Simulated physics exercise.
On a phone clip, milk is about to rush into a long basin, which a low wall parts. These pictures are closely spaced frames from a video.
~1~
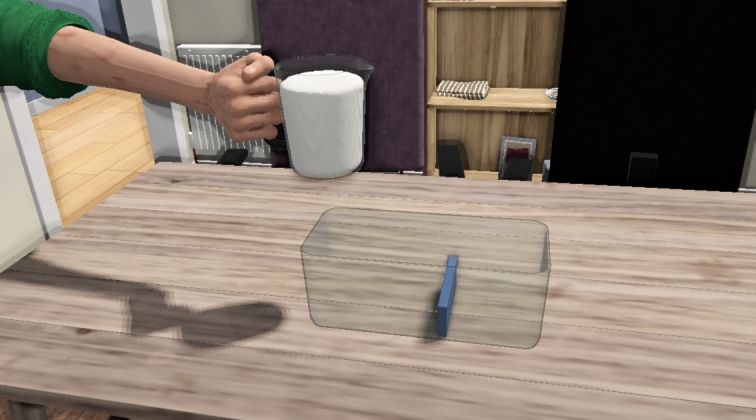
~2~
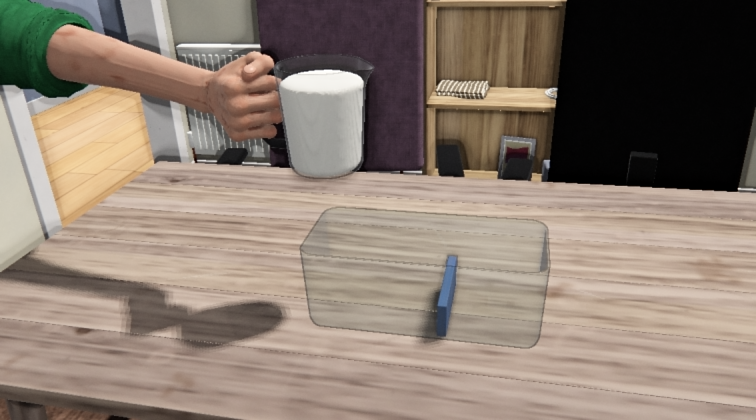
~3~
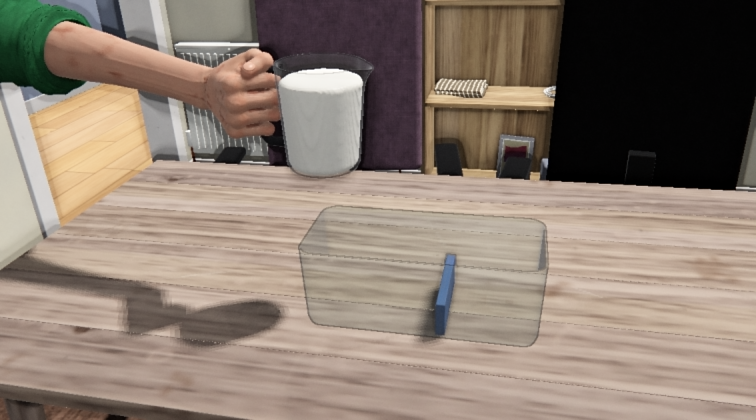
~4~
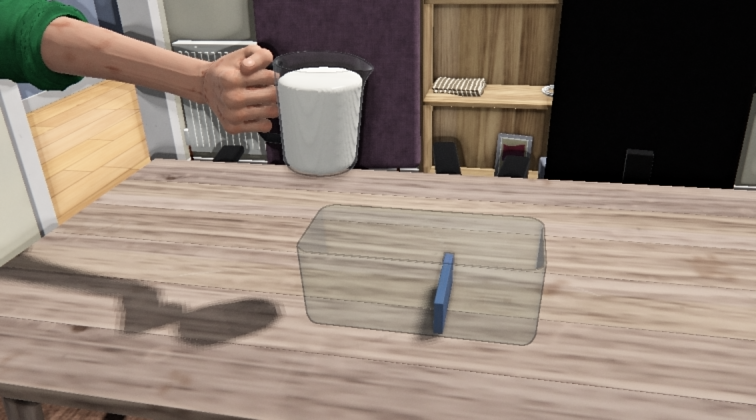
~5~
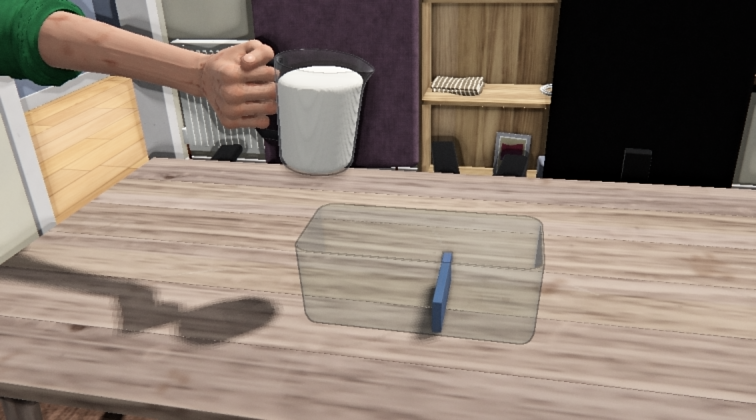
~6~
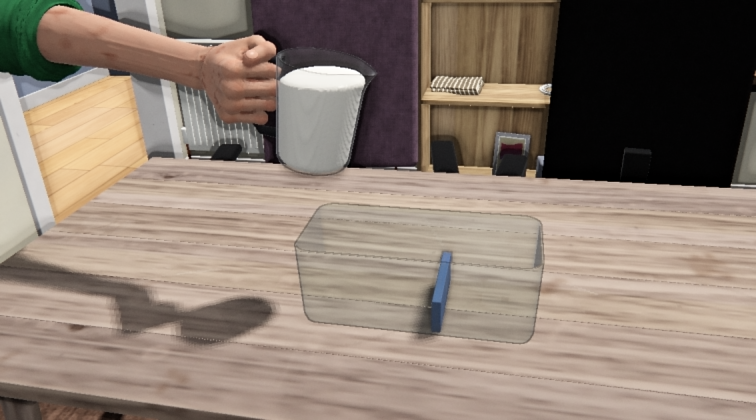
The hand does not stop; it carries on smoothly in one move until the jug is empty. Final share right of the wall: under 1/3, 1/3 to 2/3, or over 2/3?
No lower than a third, no higher than two thirds.
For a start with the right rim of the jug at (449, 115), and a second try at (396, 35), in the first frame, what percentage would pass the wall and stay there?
The first start yields 85 per cent, the second 90 per cent.
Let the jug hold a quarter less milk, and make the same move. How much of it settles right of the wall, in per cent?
30 %.
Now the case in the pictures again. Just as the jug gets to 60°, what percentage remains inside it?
85 in a hundred.
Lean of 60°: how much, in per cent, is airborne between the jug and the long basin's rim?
Around 15 in a hundred.
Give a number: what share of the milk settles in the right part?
That is roughly 50 percent of it.
A moment on, the jug is tipped part way and 85 per cent is still to pour, 2 is left of the wall and 0 right of it.
Next, the jug is tipped on its side and 37 per cent is still to pour, 10 is left of the wall and 31 right of it.
Then the jug is tipped right over and 5 per cent is still to pour, 39 is left of the wall and 50 right of it.
Later the jug is tipped right over and 0 per cent is still to pour, 47 is left of the wall and 51 right of it.
At rest 47 per cent lies left of the wall, 51 right of it and 1 outside.
